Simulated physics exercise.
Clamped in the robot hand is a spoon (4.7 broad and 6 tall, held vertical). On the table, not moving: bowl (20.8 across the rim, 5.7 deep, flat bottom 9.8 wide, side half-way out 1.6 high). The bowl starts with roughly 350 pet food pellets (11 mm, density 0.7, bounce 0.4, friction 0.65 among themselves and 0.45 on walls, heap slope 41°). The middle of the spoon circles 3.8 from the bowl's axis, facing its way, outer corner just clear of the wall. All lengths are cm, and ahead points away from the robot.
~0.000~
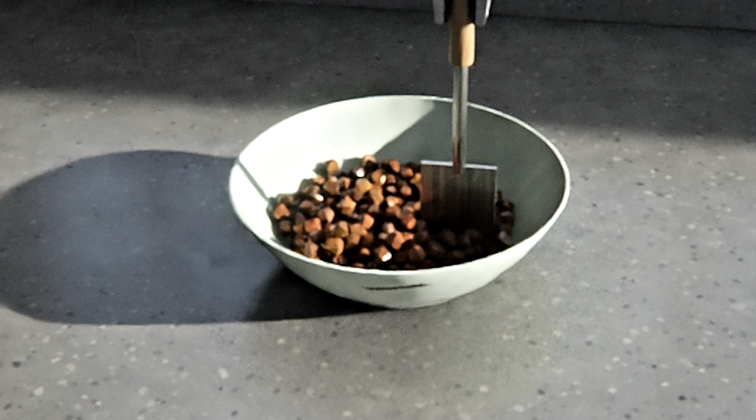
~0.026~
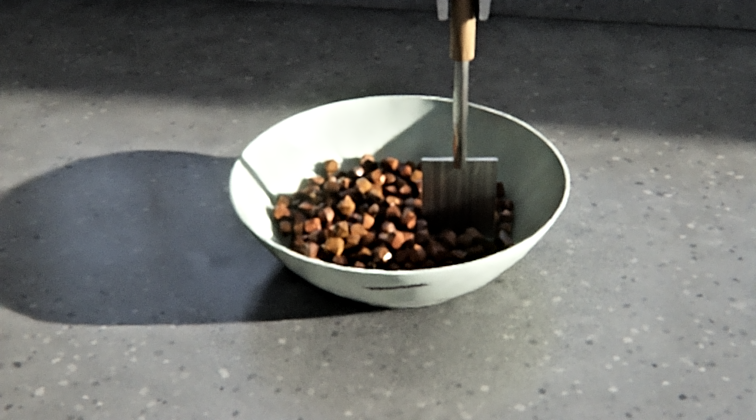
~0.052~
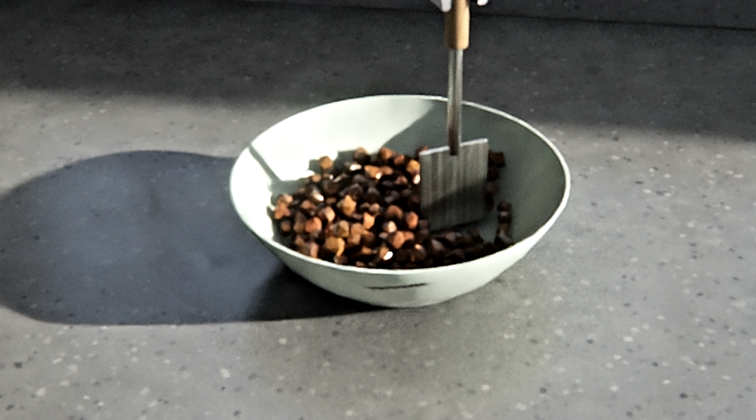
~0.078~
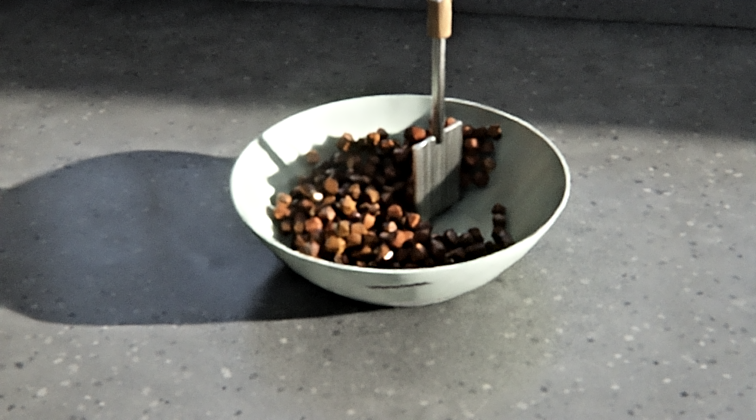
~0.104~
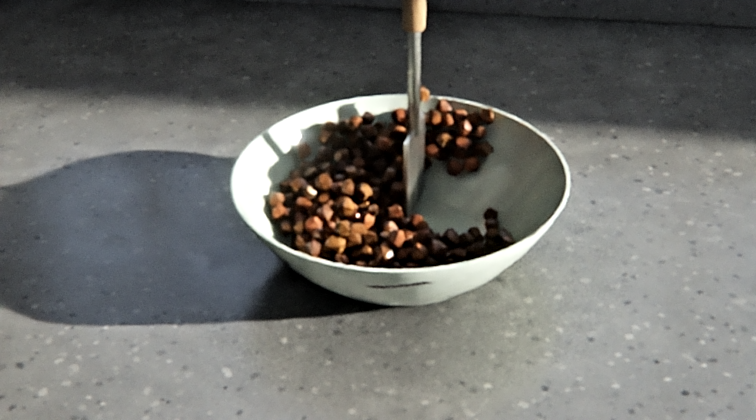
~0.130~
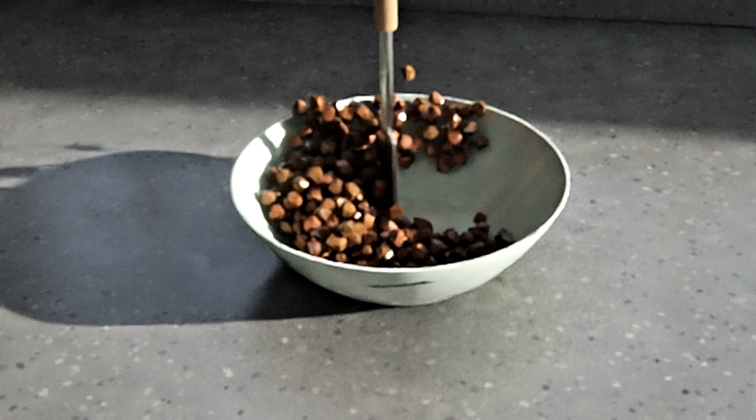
On a speckled grey countertop, a robot gripper holds a flat metal blade with a wooden handle upright among brown pellets in a pale bowl. The blade turns and sweeps toward the far side and leftward, piling pellets up and baring the bowl's right side, as one pellet pops above the rim.
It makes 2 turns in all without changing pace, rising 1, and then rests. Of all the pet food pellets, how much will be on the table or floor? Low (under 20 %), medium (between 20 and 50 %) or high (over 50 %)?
Answer: Medium; between 20 and 50 % of the pet food pellets finish on the table or floor.
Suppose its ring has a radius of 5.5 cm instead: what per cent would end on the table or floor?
It would be near 35 per cent.
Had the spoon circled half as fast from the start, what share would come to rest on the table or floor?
In that case some 5 per cent.
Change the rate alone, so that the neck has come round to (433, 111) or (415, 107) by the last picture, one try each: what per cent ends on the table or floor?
Some 5 and 10 per cent.
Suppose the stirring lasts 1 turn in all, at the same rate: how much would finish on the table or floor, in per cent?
It would be near 15 per cent.
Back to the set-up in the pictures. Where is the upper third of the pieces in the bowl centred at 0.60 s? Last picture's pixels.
At about (350, 201).
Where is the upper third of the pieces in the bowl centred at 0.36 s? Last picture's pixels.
Around (496, 224).
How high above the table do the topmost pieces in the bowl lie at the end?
Some 4.5 cm.
After 0.36 s, 346° round, highest piece 8 above the table; 276 in the bowl, 42 on the table or floor, 34 in flight or on the tool.
After 0.60 s, 222° round, highest piece 10 above the table; 251 in the bowl, 96 on the table or floor, 5 in flight or on the tool.
After 0.91 s, 0° round, highest piece 6 above the table; 250 in the bowl, 101 on the table or floor, 1 in flight or on the tool.
After 1.61 s, 0° round, highest piece 4 above the table; 250 in the bowl, 102 on the table or floor.
At rest, 250 in the bowl, 102 on the table or floor. That is 29 % on the table or floor.
